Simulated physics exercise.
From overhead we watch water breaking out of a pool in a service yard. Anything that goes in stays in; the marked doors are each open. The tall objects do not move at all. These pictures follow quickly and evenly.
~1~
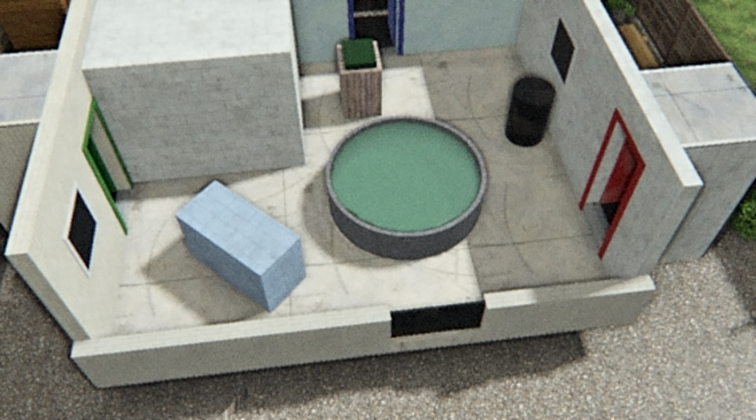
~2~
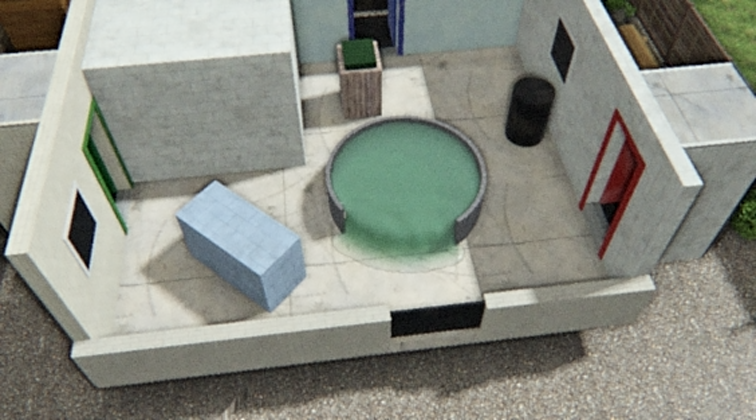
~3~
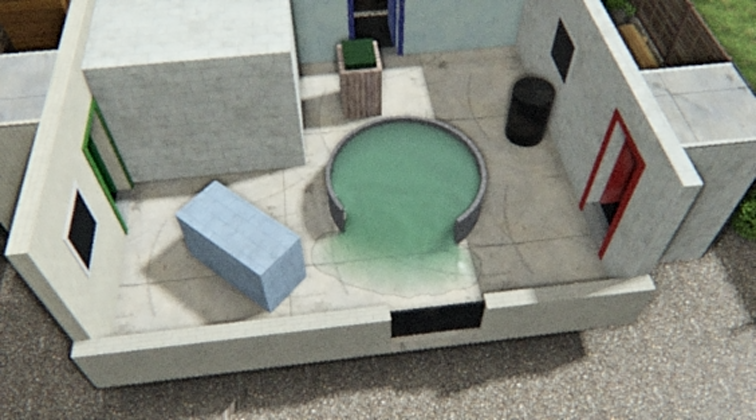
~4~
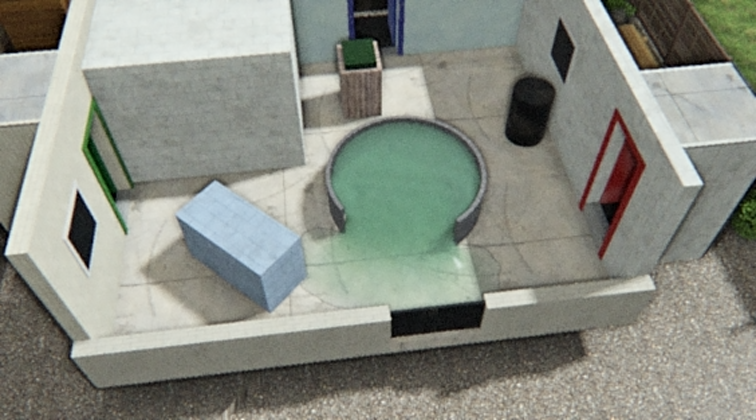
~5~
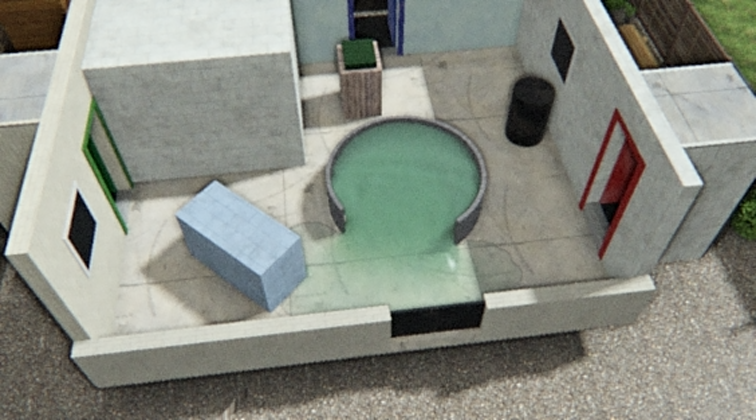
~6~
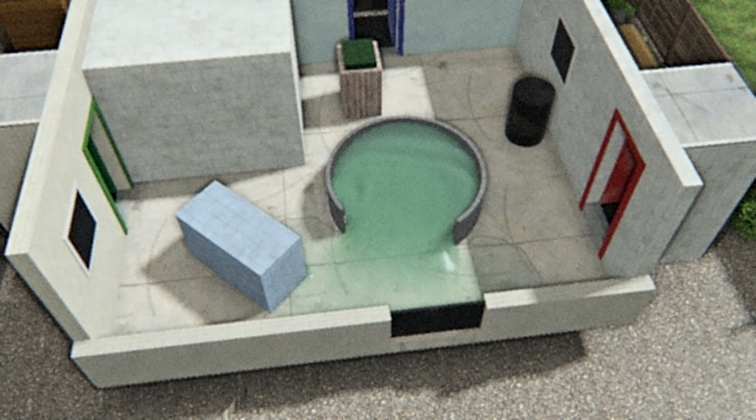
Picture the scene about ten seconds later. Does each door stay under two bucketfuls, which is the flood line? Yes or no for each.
Red door - yes, stays under; blue door - no, it floods; green door - no, it floods.
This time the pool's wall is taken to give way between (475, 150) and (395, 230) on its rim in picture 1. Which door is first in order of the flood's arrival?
Lab note - earliest arrival at the red-painted one.
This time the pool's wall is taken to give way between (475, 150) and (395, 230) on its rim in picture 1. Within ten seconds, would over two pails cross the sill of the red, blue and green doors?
Result: Red goes past the limit; blue goes past the limit; green goes past the limit.
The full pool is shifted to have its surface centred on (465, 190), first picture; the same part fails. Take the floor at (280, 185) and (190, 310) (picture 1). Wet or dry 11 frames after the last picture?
Bone-dry, soaked.
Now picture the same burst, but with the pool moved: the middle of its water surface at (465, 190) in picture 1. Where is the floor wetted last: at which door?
It is the blue door.
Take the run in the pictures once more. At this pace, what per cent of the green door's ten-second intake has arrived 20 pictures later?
About 0 per cent.
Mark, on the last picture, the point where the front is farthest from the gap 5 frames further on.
Farthest reach: About (148, 357).
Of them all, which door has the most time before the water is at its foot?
Looking at the pictures, the answer is the blue-painted one.
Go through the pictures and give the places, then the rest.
Still water in the round tank at (406, 174), in the first picture.
The front is at (460, 251), out from the gap at (396, 249), in the second picture.
The front is at (318, 249), out from the gap at (396, 251), in the third picture.
The front is at a hidden place, out from the gap at (396, 252), in the fourth picture.
Water pours out at (396, 252) and has run to a hidden place, in the fifth picture.
The front is at a hidden place, out from the gap at (396, 252), in the sixth picture.
A moment on, water covers 25 % of the floor; the red door not reached, the blue door not reached, the green door not reached.
Next, water covers 40 % of the floor; the red door wet at the sill, nothing in, the blue door not reached, the green door not reached.
Then, water covers 60 % of the floor; the red door wet at the sill, nothing in, the blue door not reached, the green door wet at the sill, nothing in.
Later, water covers 85 % of the floor; the red door wet at the sill, nothing in, the blue door not reached, the green door over two buckets in.
In the end, water covers 100 % of the floor; the red door wet at the sill, nothing in, the blue door over two buckets in, the green door far over two buckets in.
